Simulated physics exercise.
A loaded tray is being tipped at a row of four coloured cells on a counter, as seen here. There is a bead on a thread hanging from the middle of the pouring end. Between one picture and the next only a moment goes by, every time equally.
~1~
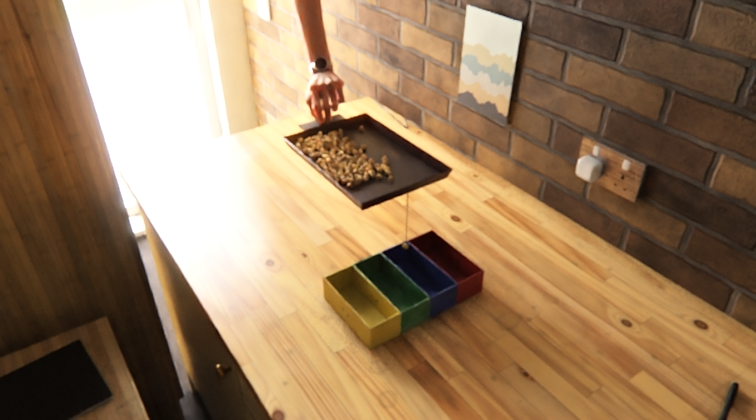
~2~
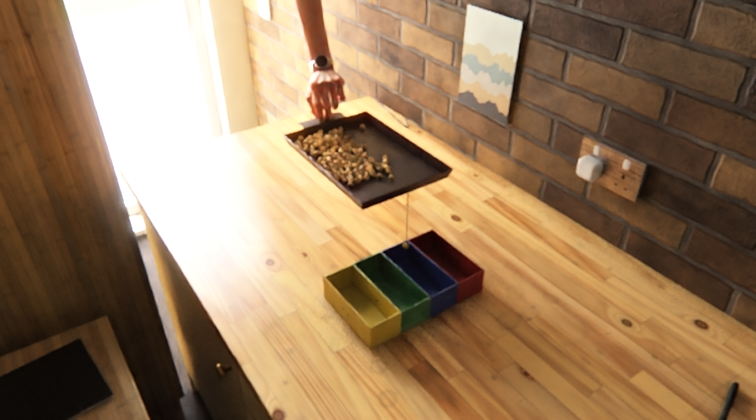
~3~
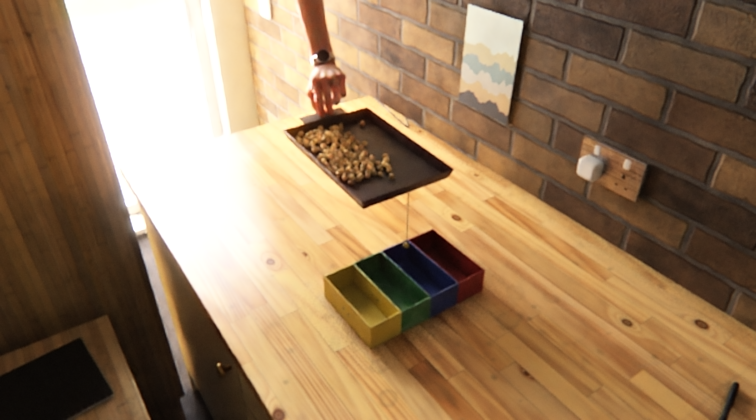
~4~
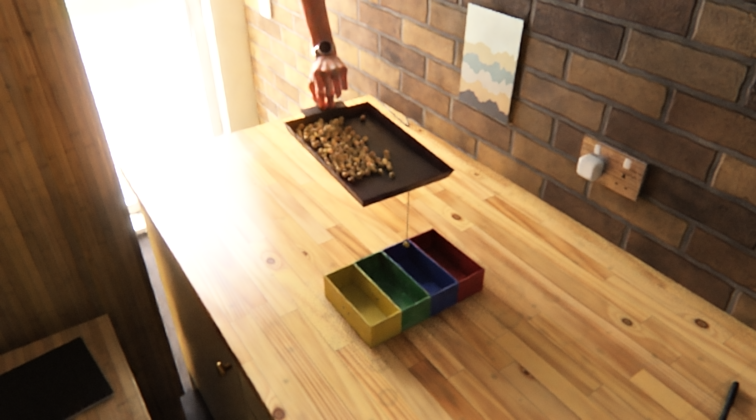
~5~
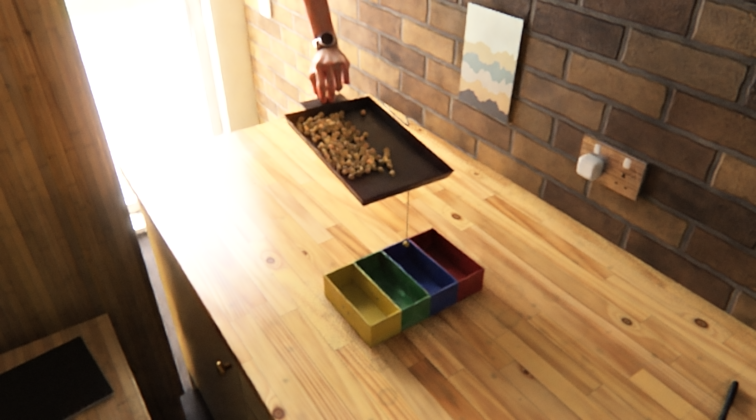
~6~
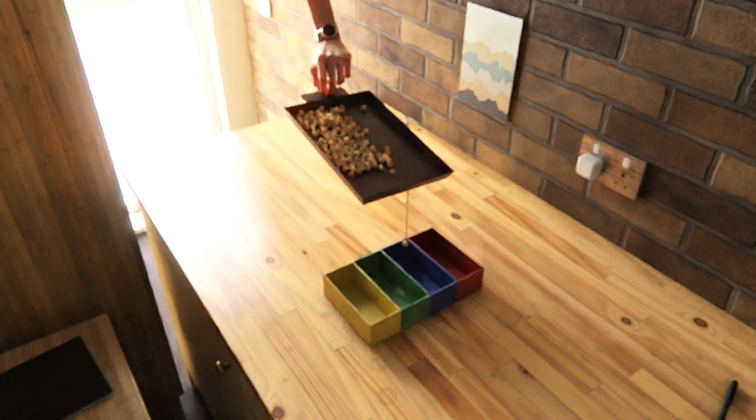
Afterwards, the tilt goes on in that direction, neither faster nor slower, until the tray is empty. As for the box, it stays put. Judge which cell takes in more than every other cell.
The red cell takes in the most.
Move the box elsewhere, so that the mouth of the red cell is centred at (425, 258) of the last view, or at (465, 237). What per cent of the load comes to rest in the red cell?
First position: Some 30 %; second position: Some 30 %.
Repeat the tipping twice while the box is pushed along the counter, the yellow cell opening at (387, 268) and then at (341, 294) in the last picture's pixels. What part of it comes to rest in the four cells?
You'd get about 100 per cent first and about 40 per cent second.
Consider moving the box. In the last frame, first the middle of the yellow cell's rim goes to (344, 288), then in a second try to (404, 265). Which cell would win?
First try: Red. Second try: The blue one.
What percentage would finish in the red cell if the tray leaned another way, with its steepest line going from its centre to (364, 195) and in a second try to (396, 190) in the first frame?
Shares, approx.: 0 %, then 10 %.
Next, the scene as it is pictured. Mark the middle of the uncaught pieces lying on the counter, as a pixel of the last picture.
Their resting centre is at about (480, 255).
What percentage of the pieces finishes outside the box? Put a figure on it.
Share: Approx. 40 %.
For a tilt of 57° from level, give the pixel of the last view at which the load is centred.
The load is centred around (418, 168).
Just after the last frame, tray tipped steeply; almost all on the tray; just a few in the blue cell; about a tenth falling or outside the box.
A moment on, tray tipped right over; about a tenth on the tray; roughly a third in the red cell; about a tenth in the blue cell; just a few in the yellow cell; just a few in the green cell; roughly half falling or outside the box.
Further on, tray tipped past a quarter turn; roughly half in the red cell; about a tenth in the blue cell; just a few in the yellow cell; just a few in the green cell; roughly a third falling or outside the box.
When it is over, tray tipped past a quarter turn; roughly half in the red cell; about a tenth in the blue cell; just a few in the yellow cell; just a few in the green cell; roughly a third outside the box.
